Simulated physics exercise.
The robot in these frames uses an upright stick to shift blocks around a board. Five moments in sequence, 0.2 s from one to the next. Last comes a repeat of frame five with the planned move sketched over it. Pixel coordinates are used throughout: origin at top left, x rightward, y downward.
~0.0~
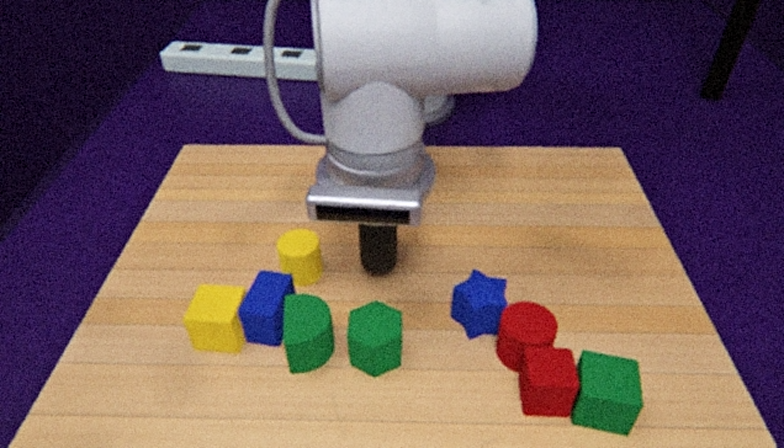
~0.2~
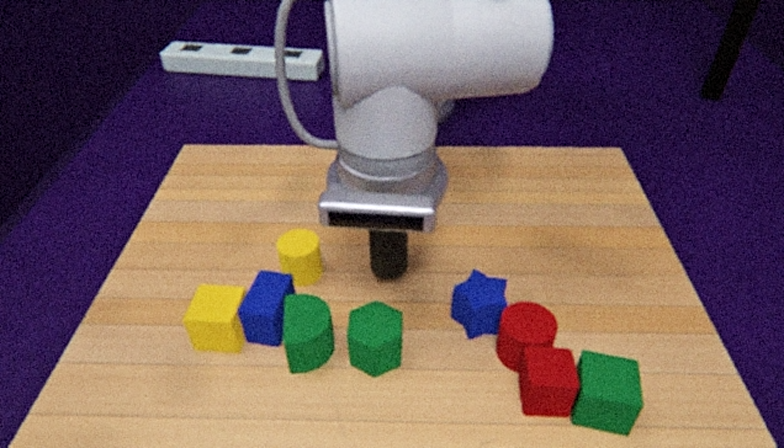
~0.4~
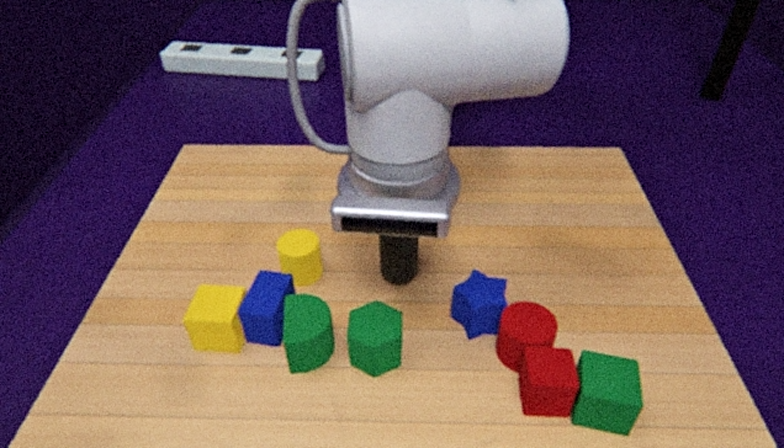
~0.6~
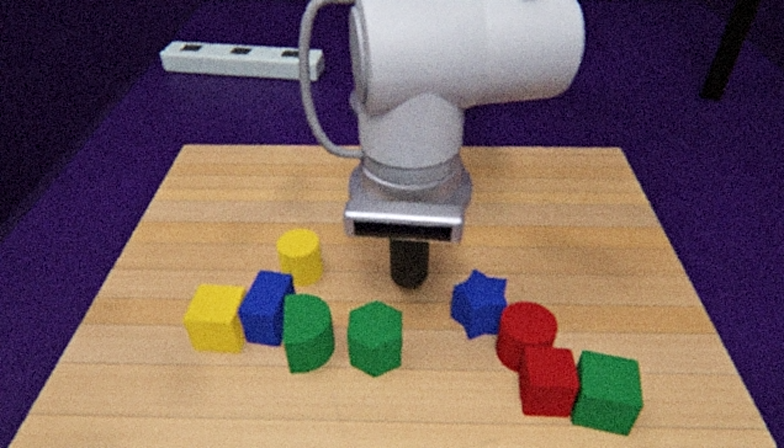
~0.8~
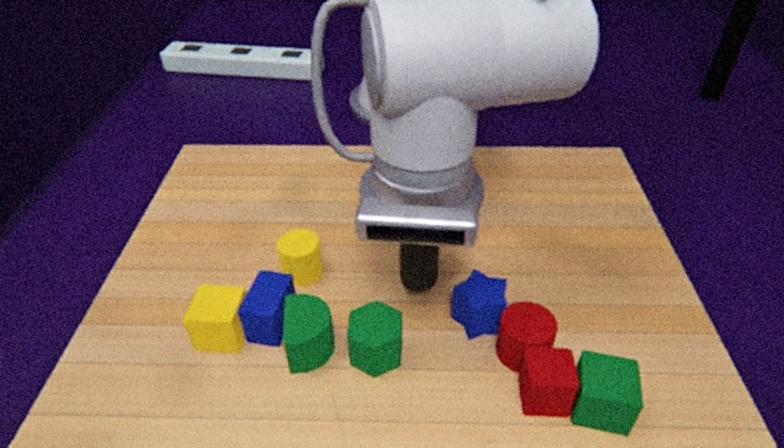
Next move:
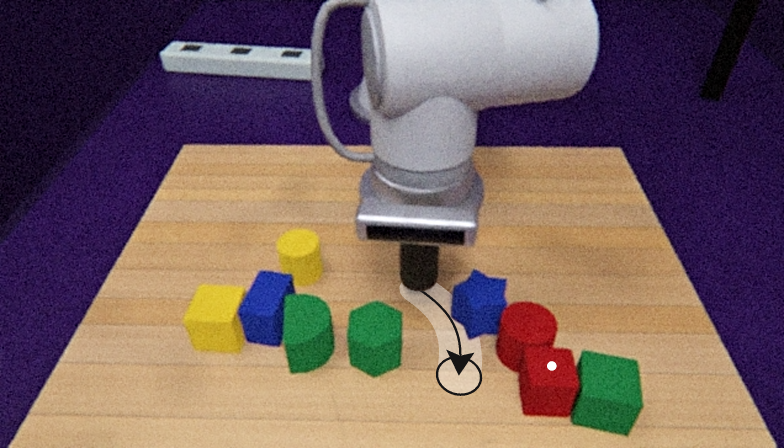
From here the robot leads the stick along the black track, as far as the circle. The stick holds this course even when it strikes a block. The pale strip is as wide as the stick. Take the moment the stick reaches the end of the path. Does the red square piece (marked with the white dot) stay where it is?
Going by the path, yes.
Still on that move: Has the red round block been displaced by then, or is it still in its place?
If the stick follows that path, the red round block ends up shifted.
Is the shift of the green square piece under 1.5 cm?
Final answer: Yes.
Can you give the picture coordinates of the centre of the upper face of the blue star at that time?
Final place: (503, 303).
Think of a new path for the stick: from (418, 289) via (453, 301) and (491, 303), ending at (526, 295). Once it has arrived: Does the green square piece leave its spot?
No
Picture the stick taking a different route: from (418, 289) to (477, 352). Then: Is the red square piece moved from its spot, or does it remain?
It is untouched.
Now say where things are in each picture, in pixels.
In the first picture, lower end of the stick (379, 262), tops of blocks, blue star (483, 289), red round block (530, 321), red square piece (552, 366), green square piece (612, 377).
In the second picture, stick (389, 267), blocks as before.
In the third picture, stick (399, 272), blocks as before.
In the fourth picture, stick (409, 276), blocks as before.
In the fifth picture, stick (419, 279), blue star (483, 289), red round block (530, 321), red square piece (552, 366), green square piece (612, 377).
The drawn path runs from (418, 289) through (444, 311) and (459, 340) to (459, 375); the dot is on the red square piece.
What follows on the original path. One third of the way, stick (446, 302); blue star (491, 291), turned 20° anticlockwise.
Two thirds of the way, stick (460, 332); blue star (503, 302), turned 55° anticlockwise; red round block (553, 326).
At the end, stick (460, 365); blue star (503, 303), turned 60° anticlockwise; red round block (554, 326); red square piece not moved; green square piece not moved.
